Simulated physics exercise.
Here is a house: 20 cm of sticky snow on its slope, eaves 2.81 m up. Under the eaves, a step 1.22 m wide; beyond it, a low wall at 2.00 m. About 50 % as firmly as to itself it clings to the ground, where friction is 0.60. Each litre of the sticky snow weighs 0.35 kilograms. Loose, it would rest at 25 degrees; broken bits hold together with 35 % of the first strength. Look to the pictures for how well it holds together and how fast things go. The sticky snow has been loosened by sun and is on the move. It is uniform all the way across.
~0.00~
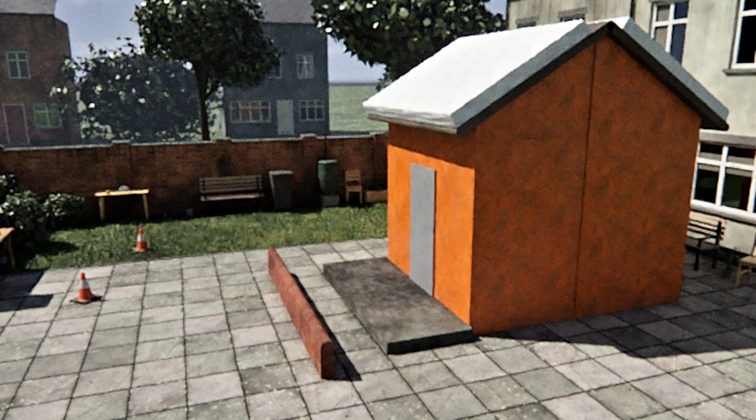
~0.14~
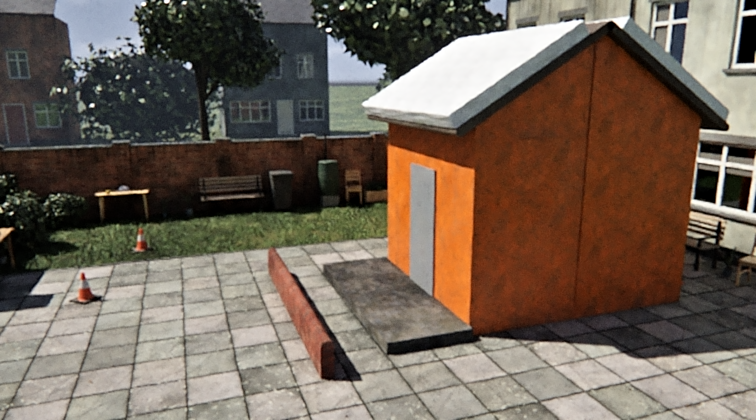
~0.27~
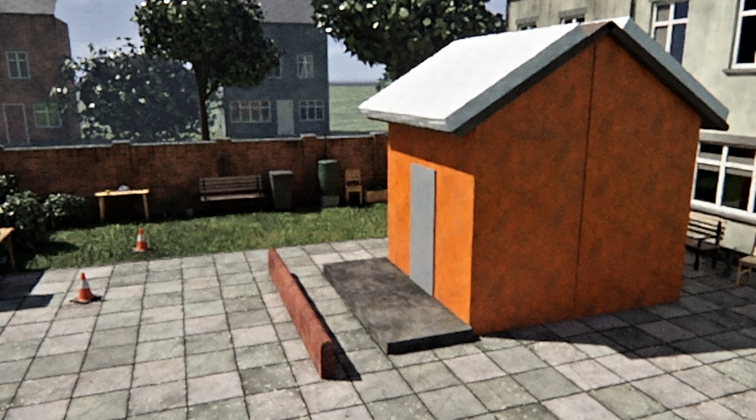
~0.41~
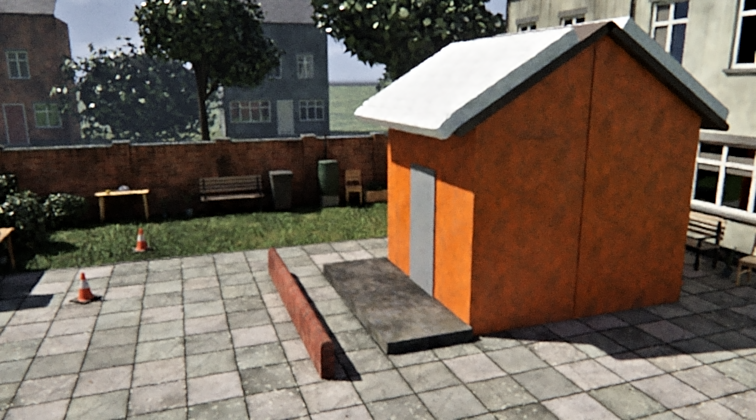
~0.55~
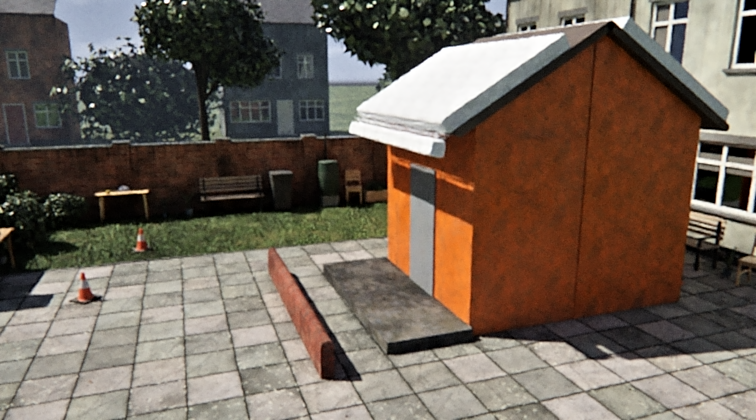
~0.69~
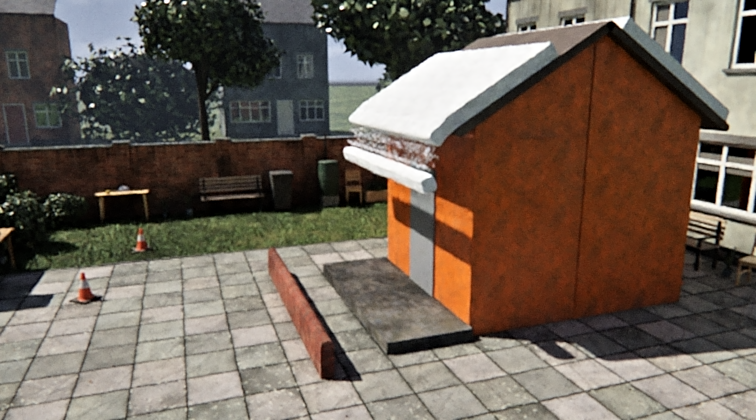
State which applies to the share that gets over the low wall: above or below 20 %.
That value is below.
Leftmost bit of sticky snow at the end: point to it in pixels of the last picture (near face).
About (134, 398).
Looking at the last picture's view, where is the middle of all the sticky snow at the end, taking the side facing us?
Centre noted at roughly (355, 345).
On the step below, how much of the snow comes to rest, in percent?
Close to 16 per cent, give or take.
After 1.11 s, 59 % is still on the roof and 0 % is past the low wall.
After 1.60 s, none is still on the roof and 0 % is past the low wall.
After 2.10 s, none is still on the roof and 8 % is past the low wall.
After 2.60 s, none is still on the roof and 8 % is past the low wall.
After 2.70 s, at the end, none is still on the roof and 8 % is past the low wall.
